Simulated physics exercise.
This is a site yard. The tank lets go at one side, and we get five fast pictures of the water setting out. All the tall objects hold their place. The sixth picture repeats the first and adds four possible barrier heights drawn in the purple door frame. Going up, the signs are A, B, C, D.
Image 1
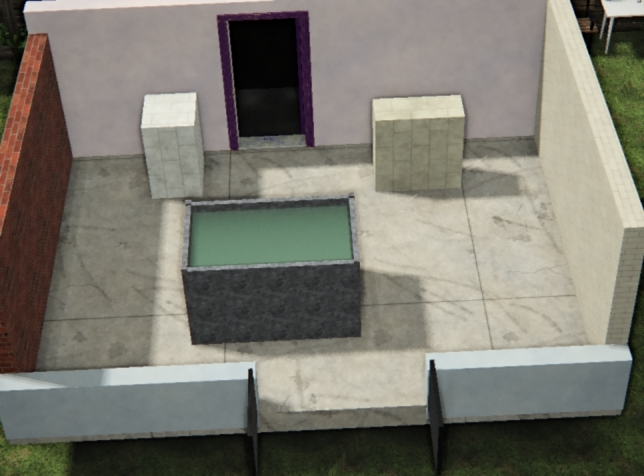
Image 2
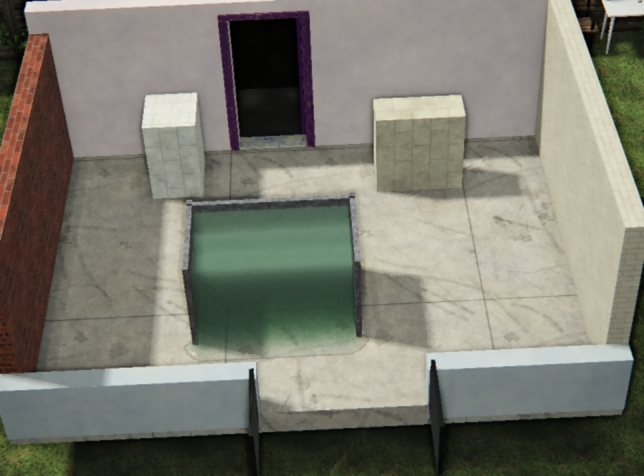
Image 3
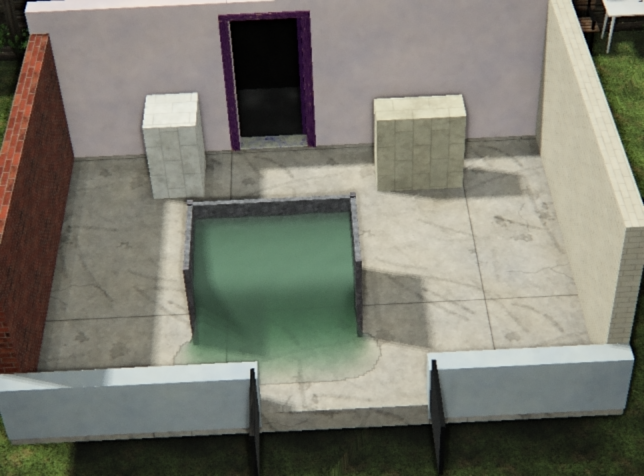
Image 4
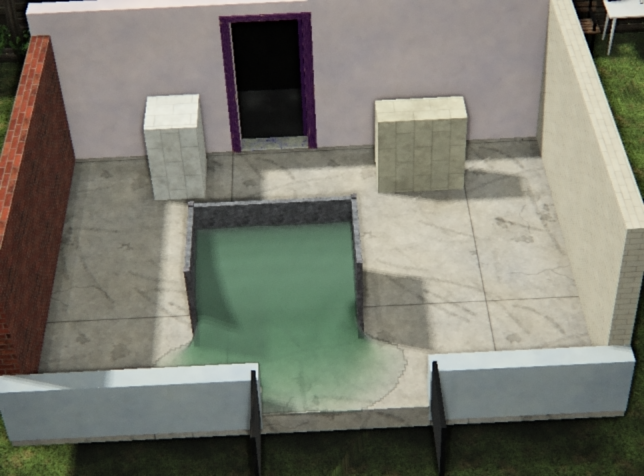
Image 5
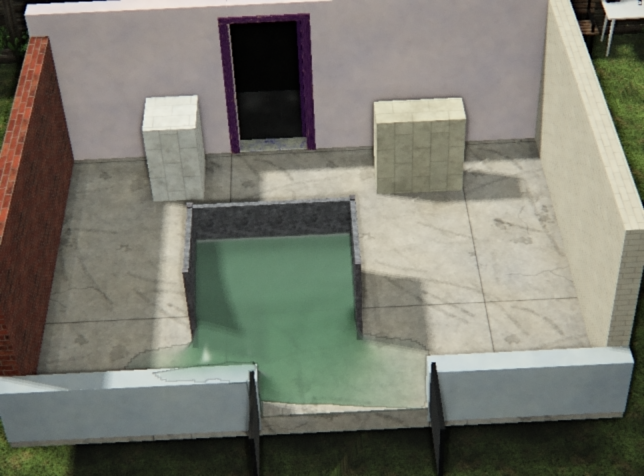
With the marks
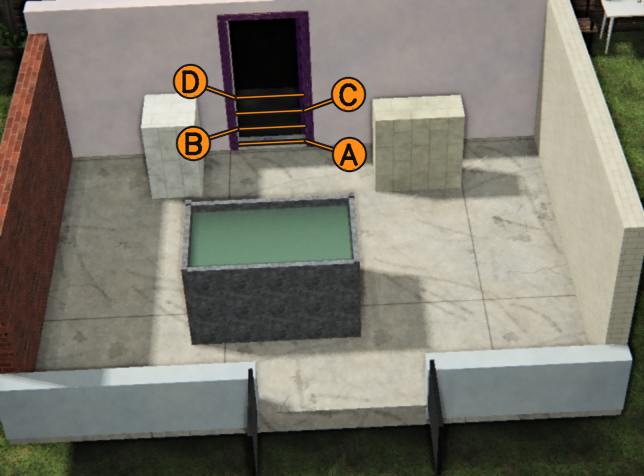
A walled yard held a dark tank of still green water until its front side vanished, and the water poured out, spreading forward across the pale floor to the low front wall and open gate.
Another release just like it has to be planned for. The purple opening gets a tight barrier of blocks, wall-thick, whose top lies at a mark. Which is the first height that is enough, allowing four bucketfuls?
The limit is A.
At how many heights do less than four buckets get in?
All of the four.
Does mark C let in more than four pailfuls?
No.
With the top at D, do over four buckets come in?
No.
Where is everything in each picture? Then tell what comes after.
Water in the tank at rest, its middle at (271, 237); foot of the purple doorway at (272, 148); open gate at (340, 354).
Water covers 2 % of the ground and shows as far out as (205, 304).
Water covers 5 % of the ground and shows as far out as (205, 298).
Water covers 10 % of the ground, its front hidden from here.
Water covers 13 % of the ground, its front hidden from here.
On the marked copy, A at (272, 142); B at (271, 127); C at (270, 112); D at (269, 96); from the bottom up A, B, C, D.
With A, nothing gets over.
With B, nothing gets over.
With C, nothing gets over.
With D, nothing gets over.
